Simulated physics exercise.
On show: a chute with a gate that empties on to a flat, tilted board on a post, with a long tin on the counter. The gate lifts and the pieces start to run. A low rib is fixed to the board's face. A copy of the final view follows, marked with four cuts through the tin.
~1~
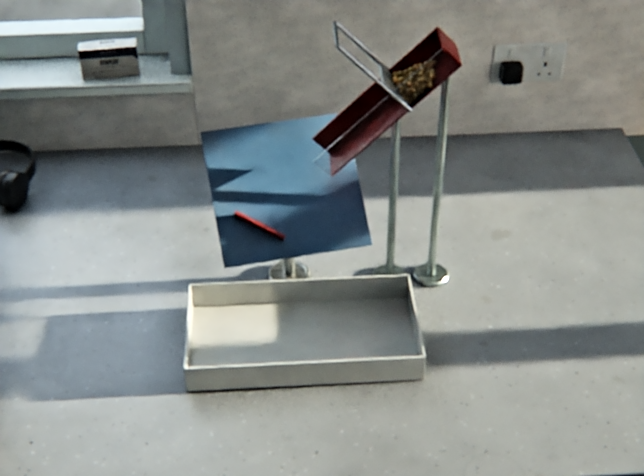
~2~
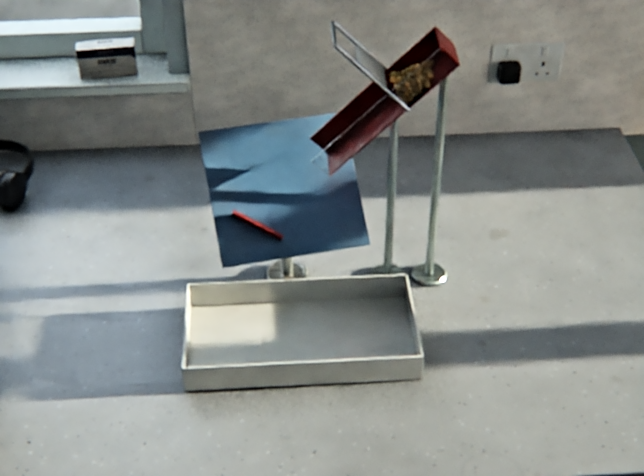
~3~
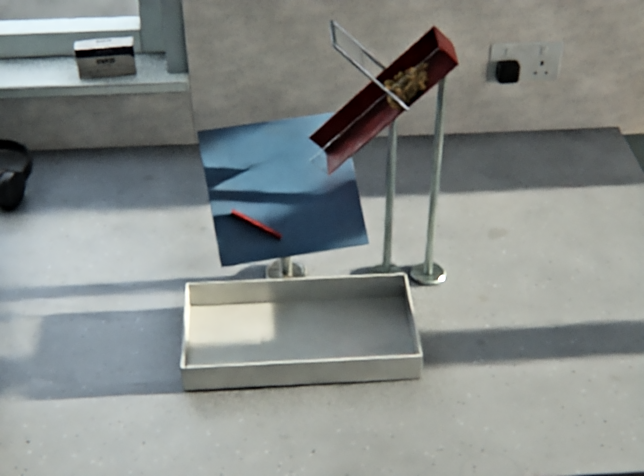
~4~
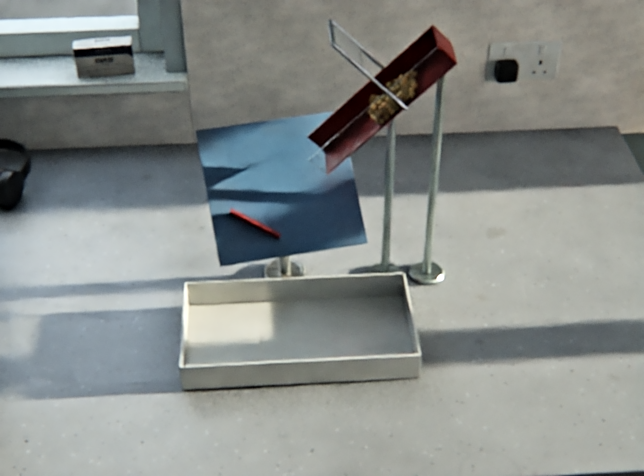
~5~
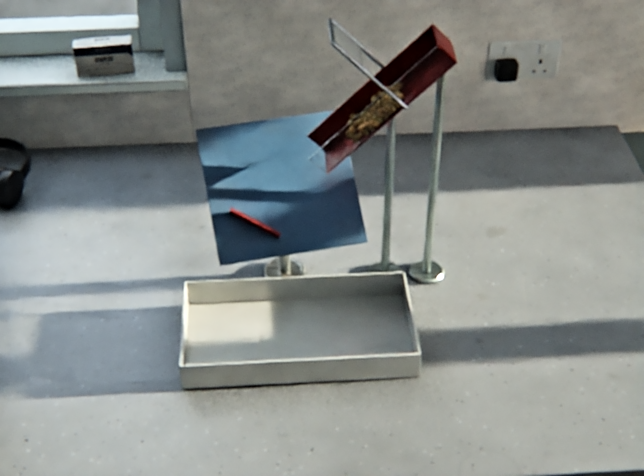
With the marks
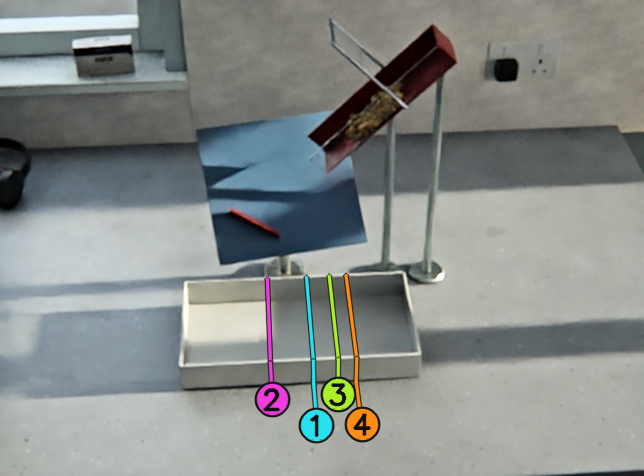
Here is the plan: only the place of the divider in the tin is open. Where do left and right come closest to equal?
Use line 1.
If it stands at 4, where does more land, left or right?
Left.
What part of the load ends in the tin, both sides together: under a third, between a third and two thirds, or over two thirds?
Over two thirds.
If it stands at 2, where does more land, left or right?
More lands on the right.
On the marked copy, line 1 crosses the front rim at (313, 359); line 2 crosses the front rim at (270, 361); line 3 crosses the front rim at (338, 358); line 4 crosses the front rim at (356, 357).
With 1, of what is caught, about two thirds on the left of the divider, about a third on the right.
With 2, of what is caught, a small part on the left of the divider, nearly all on the right.
With 3, of what is caught, nearly all on the left of the divider, a small part on the right.
With 4, of what is caught, all on the left of the divider, none on the right.
